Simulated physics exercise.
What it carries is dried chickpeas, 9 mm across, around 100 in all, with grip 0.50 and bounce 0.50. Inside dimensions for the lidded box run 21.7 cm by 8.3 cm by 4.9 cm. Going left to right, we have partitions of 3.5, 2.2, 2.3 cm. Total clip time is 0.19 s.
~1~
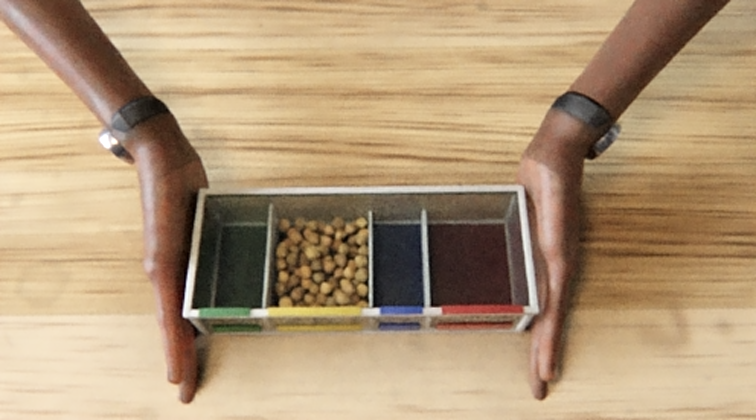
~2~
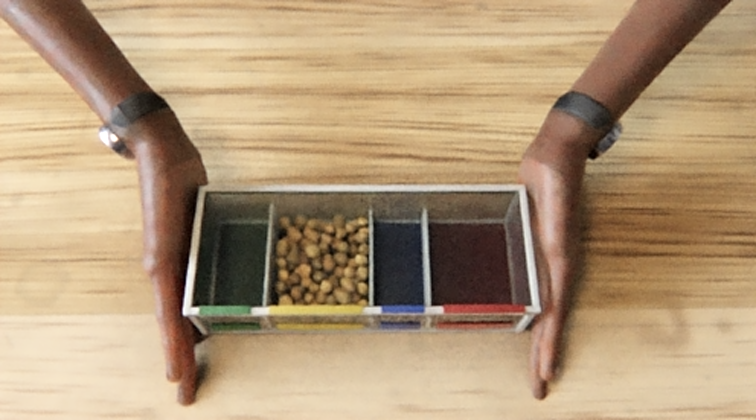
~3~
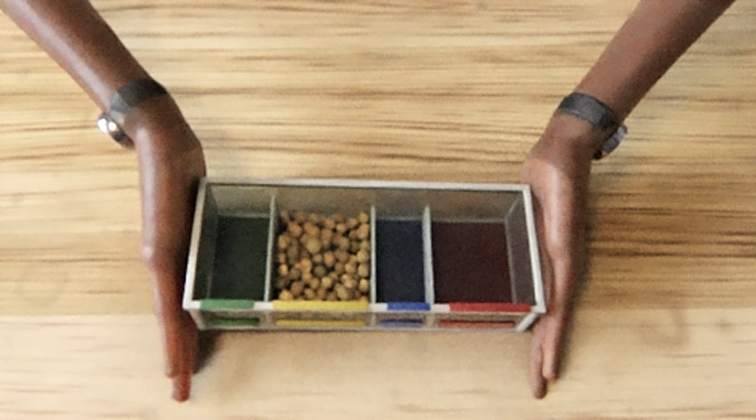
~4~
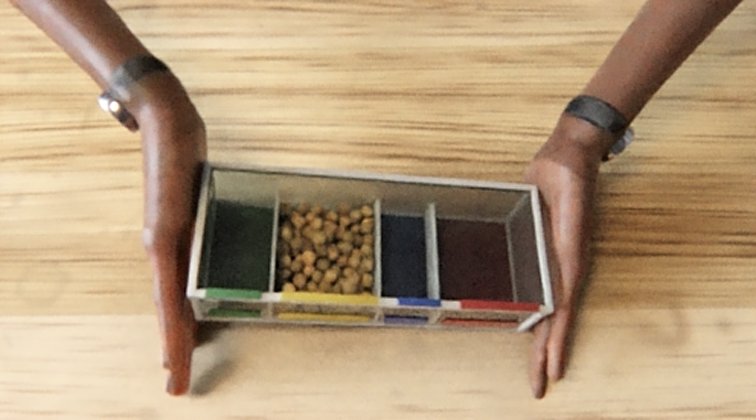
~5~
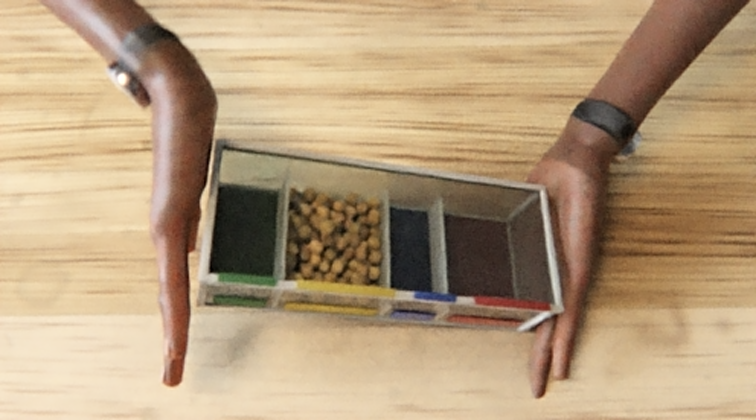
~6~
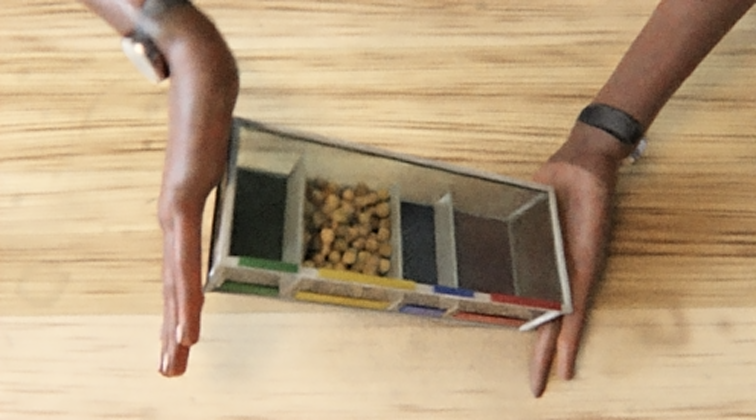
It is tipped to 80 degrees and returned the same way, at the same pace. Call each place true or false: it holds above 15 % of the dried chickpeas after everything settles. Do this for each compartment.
Red: True, blue: False, green: False, yellow: True.
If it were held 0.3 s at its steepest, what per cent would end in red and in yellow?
Red 65; yellow 35.
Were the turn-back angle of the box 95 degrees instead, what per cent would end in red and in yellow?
Then: Red 85, yellow 5.
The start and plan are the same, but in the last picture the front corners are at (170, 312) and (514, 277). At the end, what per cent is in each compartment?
Each compartment ends like this: Red 0 per cent, blue 0 per cent, green 10 per cent, yellow 90 per cent.
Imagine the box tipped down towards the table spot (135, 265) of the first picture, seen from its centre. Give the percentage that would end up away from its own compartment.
About 15 per cent.
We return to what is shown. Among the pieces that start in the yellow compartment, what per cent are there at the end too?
Something like 30 per cent.
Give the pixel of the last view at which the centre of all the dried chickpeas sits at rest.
In the last view, approximately (483, 270).
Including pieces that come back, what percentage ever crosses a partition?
Something like 70 per cent of the pieces.
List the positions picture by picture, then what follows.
Box tilt 0 degrees, front corners at (191, 311) and (531, 308); yellow 100 %, in the first picture.
Box tilt 1 degrees, front corners at (191, 309) and (533, 307), in the second picture.
Box tilt 4 degrees, front corners at (192, 302) and (538, 307), lowest corner right back, in the third picture.
Box tilt 10 degrees, front corners at (196, 291) and (546, 307), lowest corner right back, in the fourth picture.
Box tilt 17 degrees, front corners at (207, 275) and (555, 306), lowest corner right back, in the fifth picture.
Box tilt 24 degrees, front corners at (226, 258) and (565, 306), lowest corner right back; yellow 100 %, in the sixth picture.
Then, 0.41 s after the last picture, tilt 78 degrees; red 20 %, blue 15 %, yellow 65 %.
Then, 0.69 s after the last picture, tilt 30 degrees; red 60 %, blue 5 %, yellow 30 %.
Then, 1.06 s after the last picture, tilt 0 degrees; red 60 %, blue 5 %, yellow 30 %.
In the end, red 60 %, blue 5 %, green 0 %, yellow 30 %.
